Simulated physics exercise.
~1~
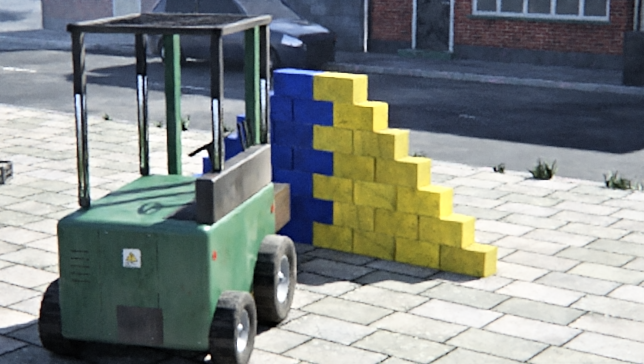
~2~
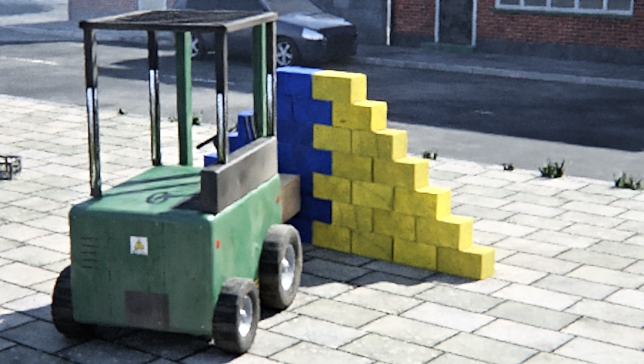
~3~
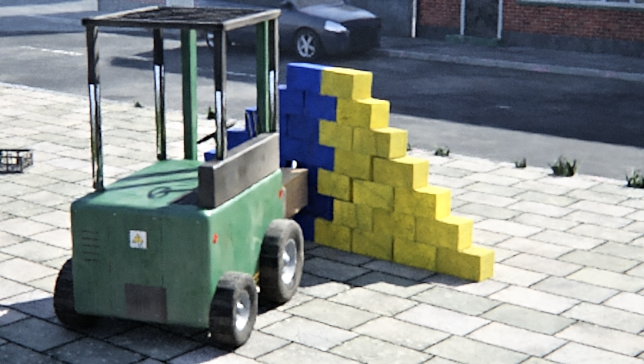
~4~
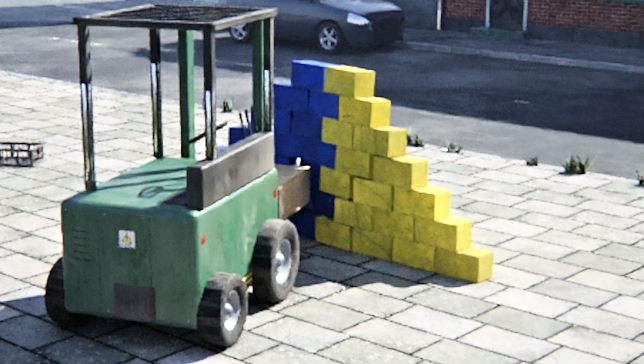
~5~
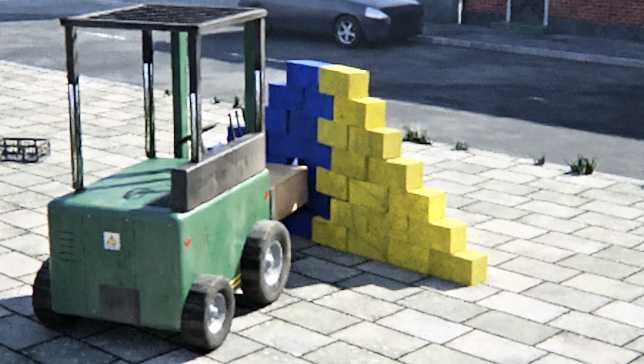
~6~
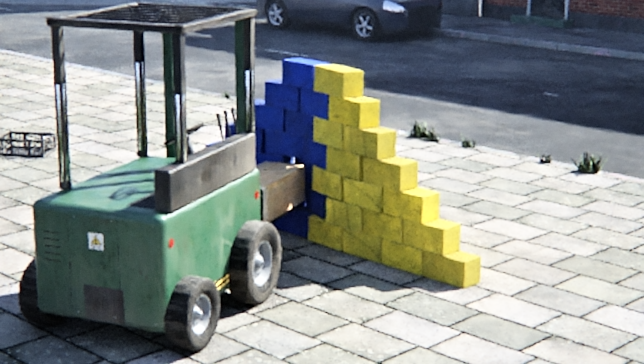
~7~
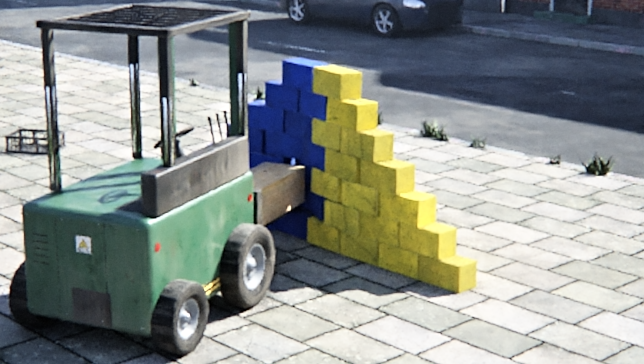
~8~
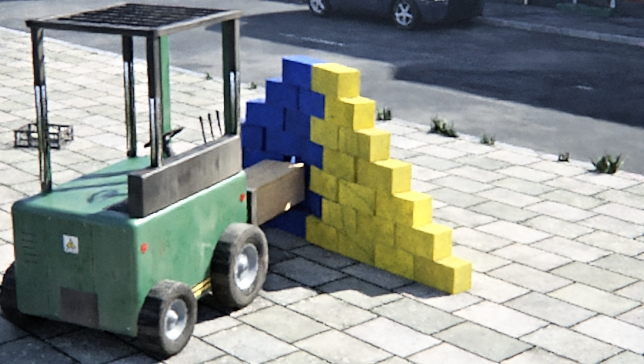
A stepped wall of loose blocks, blue on the left and yellow down the right slope, stands on pale paving beside a road, seen from slightly above. A green lift truck with an open black-roofed cab stands at its left, a dark parked car and a brick building beyond. The truck noses a brownish case into the wall's blue side, and the blocks shift slightly. Then the truck stays put against it while the view drifts slowly sideways. No block falls, and the wall ends upright with its stepped shape intact.
